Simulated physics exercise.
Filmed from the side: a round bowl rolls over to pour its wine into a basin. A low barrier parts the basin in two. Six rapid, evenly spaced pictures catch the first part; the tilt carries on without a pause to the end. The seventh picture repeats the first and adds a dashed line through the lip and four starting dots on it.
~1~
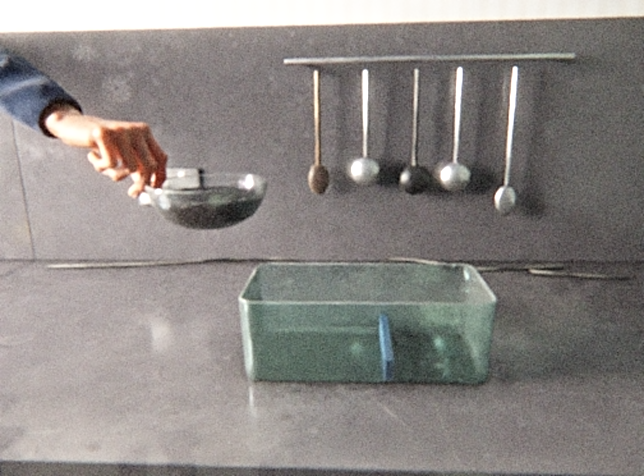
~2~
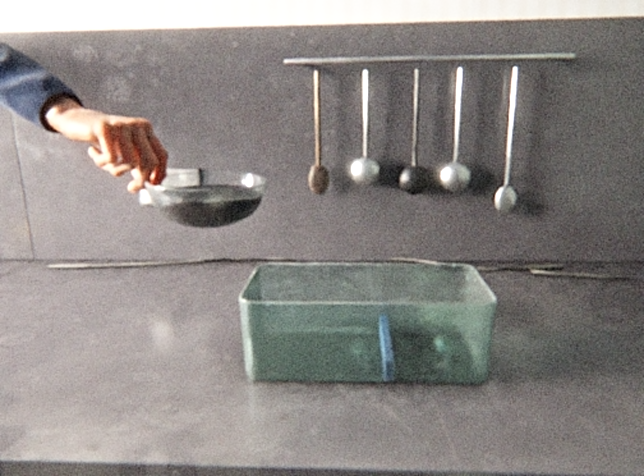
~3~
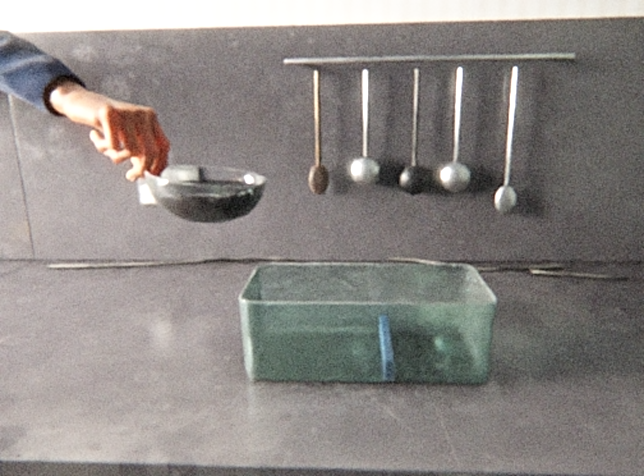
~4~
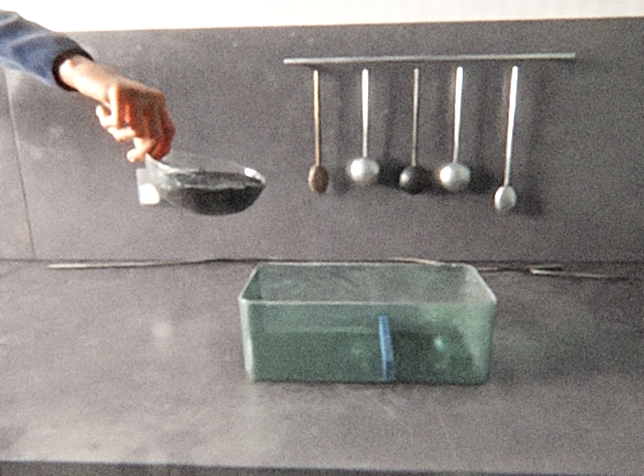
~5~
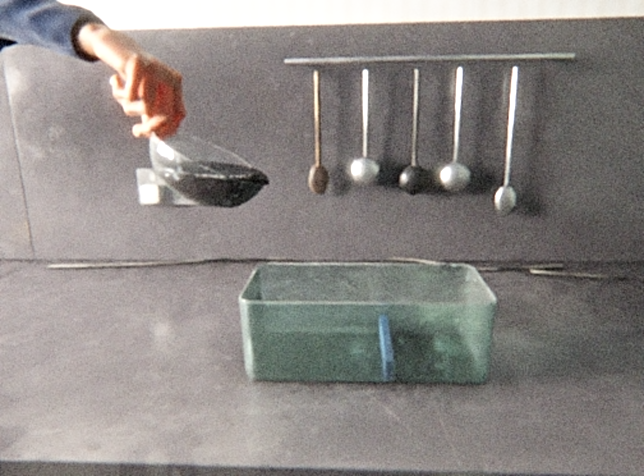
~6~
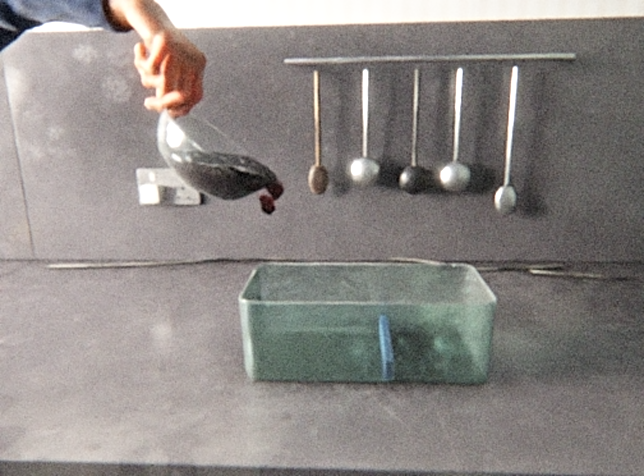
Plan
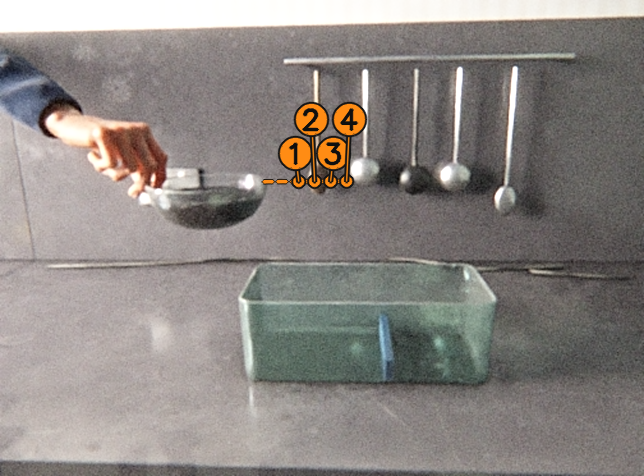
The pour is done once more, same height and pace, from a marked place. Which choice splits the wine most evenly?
Take 1.
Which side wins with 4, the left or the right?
The right one.
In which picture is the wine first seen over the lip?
Picture 5.
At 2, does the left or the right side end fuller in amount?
More ends on the right.
On the marked copy, 1 at (298, 181); 2 at (314, 181); 3 at (330, 181); 4 at (346, 181).
For dot 1, about 52 % ends left of the wall and 46 % right of it.
For dot 2, about 31 % ends left of the wall and 67 % right of it.
For dot 3, about 24 % ends left of the wall and 74 % right of it.
For dot 4, about 20 % ends left of the wall and 77 % right of it; 3 % is lost outside.
